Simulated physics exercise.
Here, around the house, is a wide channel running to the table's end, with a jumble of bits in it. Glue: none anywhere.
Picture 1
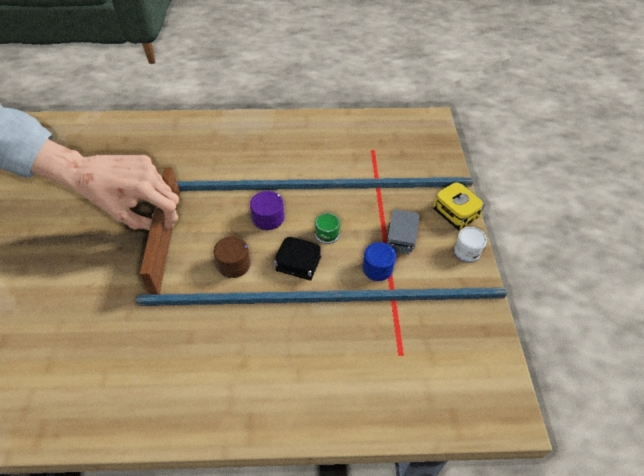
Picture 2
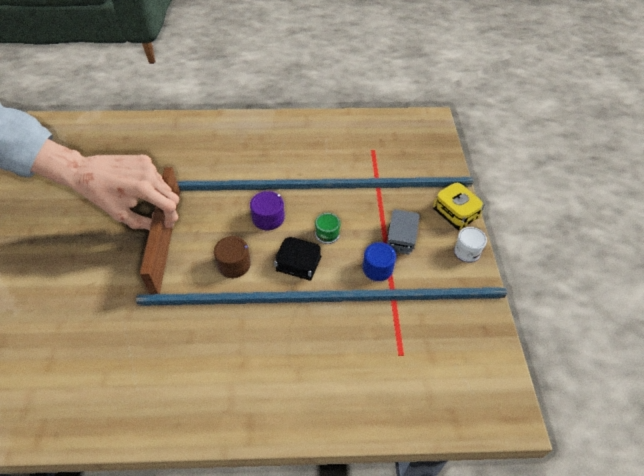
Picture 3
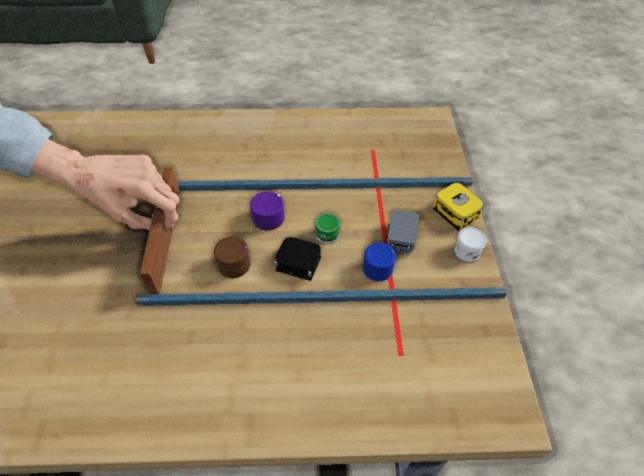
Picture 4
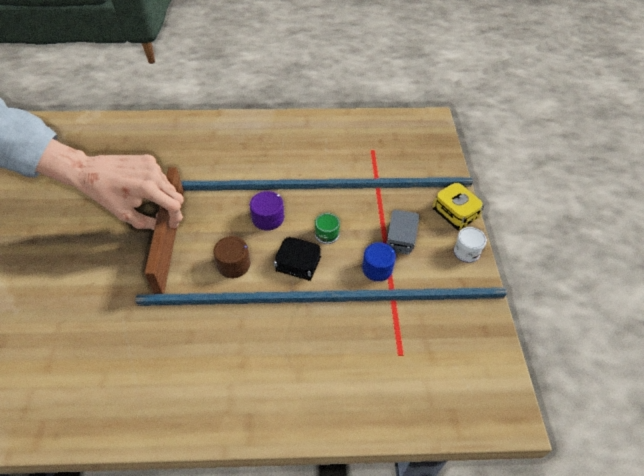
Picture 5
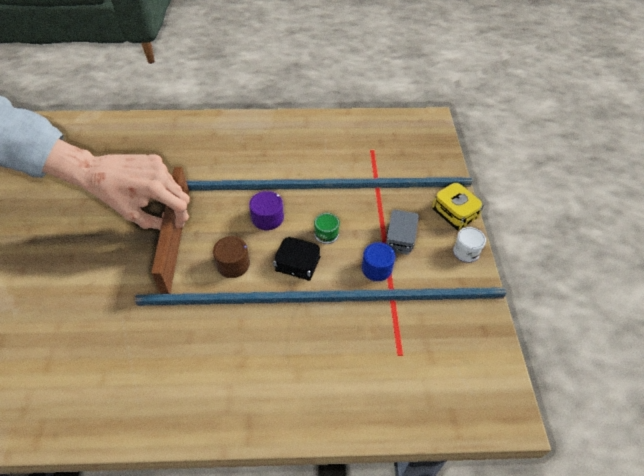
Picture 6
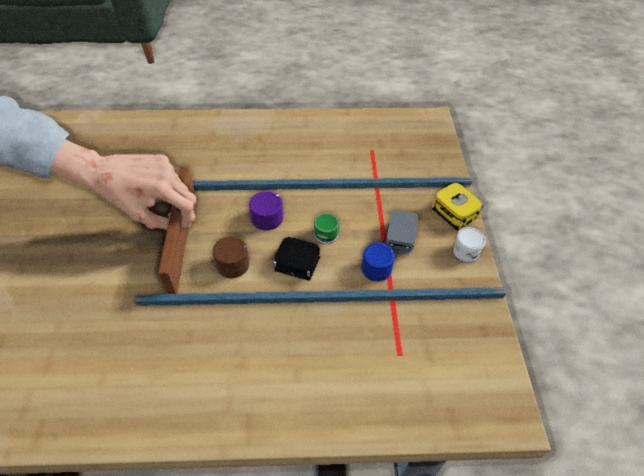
A hand in a light blue sleeve slides an upright brown board slowly and slightly rightward along a wooden table, seen from above by a still camera in a room with grey flooring. Between two blue rails sit brown, purple, black and green pieces, then blue and grey ones by a red line, with yellow and white ones farthest right. Only the hand and board move, leaving a gap before the pieces.
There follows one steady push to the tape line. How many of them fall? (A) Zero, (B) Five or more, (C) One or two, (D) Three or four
A, zero.
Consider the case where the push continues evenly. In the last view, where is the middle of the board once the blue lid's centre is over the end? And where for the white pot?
The middle is at (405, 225) when it's the blue lid, and at (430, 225) when it's the white pot.
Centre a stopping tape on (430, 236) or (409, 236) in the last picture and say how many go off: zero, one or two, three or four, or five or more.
Taking the spots in order - 1 or 2, then 1 or 2.
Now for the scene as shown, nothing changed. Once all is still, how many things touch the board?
3.
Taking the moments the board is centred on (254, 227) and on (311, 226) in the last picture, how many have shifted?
I count 3 first and 5 after.
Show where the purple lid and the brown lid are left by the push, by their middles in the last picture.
Same order as the question: First (397, 207), second (405, 256).
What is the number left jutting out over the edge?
In total, 0 of them.
Soon after, none off yet; white pot at rest near (469, 245); yellow case at rest near (457, 206); grey case at rest near (402, 232).
At rest, the number that fall off is zero.
